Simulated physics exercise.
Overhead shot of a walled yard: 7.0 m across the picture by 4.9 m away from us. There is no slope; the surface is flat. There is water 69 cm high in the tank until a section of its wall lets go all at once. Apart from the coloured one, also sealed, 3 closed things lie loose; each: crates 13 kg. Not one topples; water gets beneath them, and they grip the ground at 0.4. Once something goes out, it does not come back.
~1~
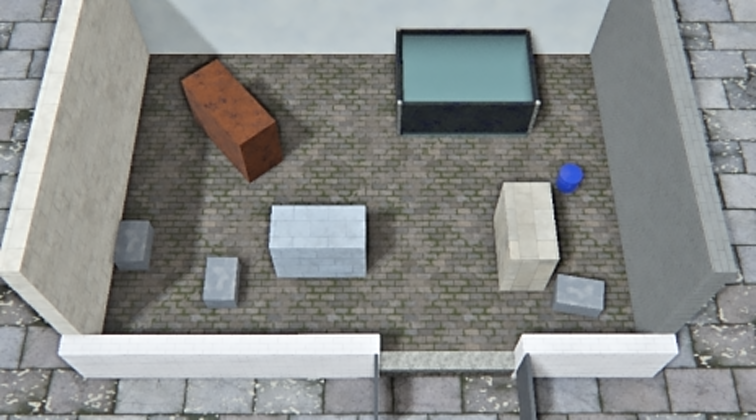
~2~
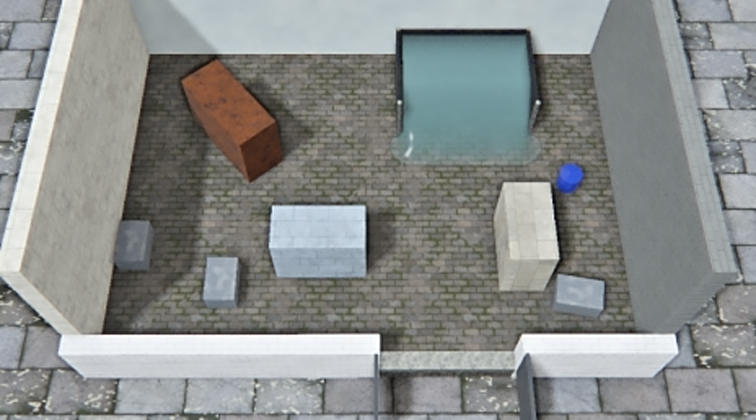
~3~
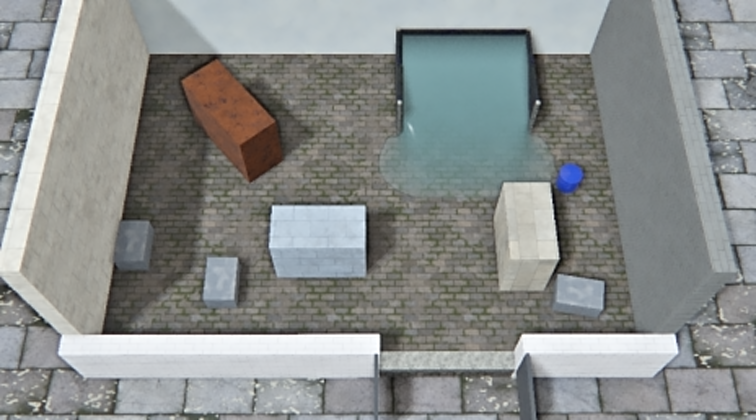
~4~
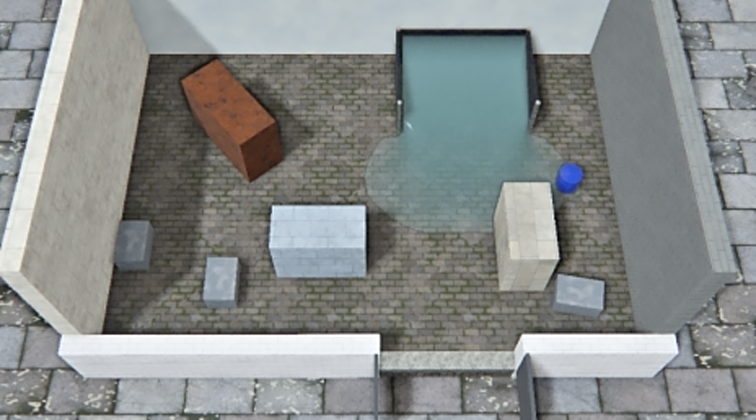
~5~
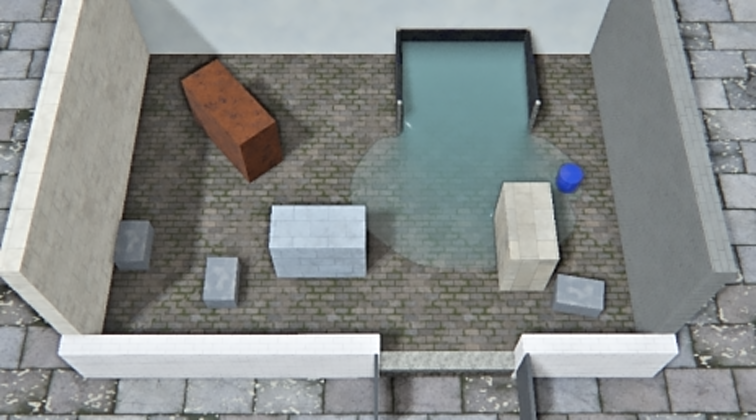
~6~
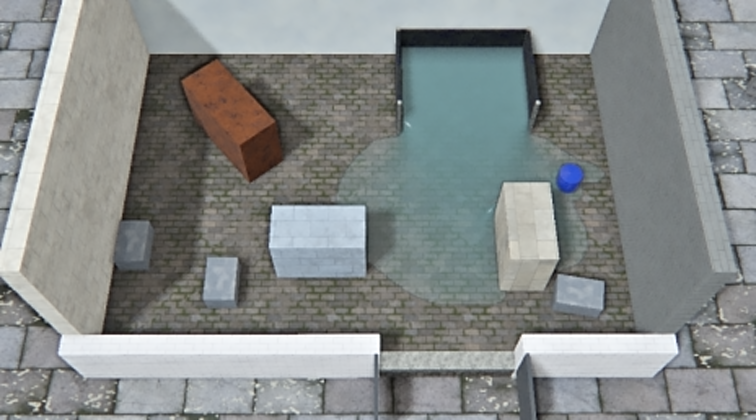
Water pours from a tank at the back and spreads around blocks across the paved yard.
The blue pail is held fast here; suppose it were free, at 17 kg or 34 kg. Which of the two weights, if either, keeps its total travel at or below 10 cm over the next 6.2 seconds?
Only the larger one does.
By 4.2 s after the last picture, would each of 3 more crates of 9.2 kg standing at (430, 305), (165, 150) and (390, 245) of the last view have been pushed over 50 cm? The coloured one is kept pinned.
Order as listed: Outside the limit, inside the limit, outside the limit.
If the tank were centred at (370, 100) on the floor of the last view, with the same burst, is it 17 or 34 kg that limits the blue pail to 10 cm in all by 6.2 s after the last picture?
Well, in that case the lighter one is plenty.
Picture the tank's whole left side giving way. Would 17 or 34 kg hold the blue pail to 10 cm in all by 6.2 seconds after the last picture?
Under that change, the first option suffices.
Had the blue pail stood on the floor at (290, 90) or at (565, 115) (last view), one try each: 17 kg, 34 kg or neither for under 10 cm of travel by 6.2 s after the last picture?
In turn: The lighter suffices; the lighter suffices.
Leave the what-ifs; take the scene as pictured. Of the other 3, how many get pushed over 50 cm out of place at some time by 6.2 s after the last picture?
That comes to 2.
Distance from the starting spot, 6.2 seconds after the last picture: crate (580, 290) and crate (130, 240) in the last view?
The first is gone out and the second has shifted 30 centimetres.
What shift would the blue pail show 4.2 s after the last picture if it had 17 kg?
Shift: About 30 cm.
Then, 0.6 s after the last picture the blue pail would be 11 cm from its start with 17 kg and 0 cm from its start with 34 kg; 6 cm of water round it then.
Then, 2.3 s after the last picture the blue pail would be 29 cm from its start with 17 kg and 0 cm from its start with 34 kg; 7 cm of water round it then.
Then, 4.2 s after the last picture the blue pail would be 29 cm from its start with 17 kg and 0 cm from its start with 34 kg; 5 cm of water round it then.
Then, 6.2 s after the last picture the blue pail would be 29 cm from its start with 17 kg and 0 cm from its start with 34 kg; 5 cm of water round it then.
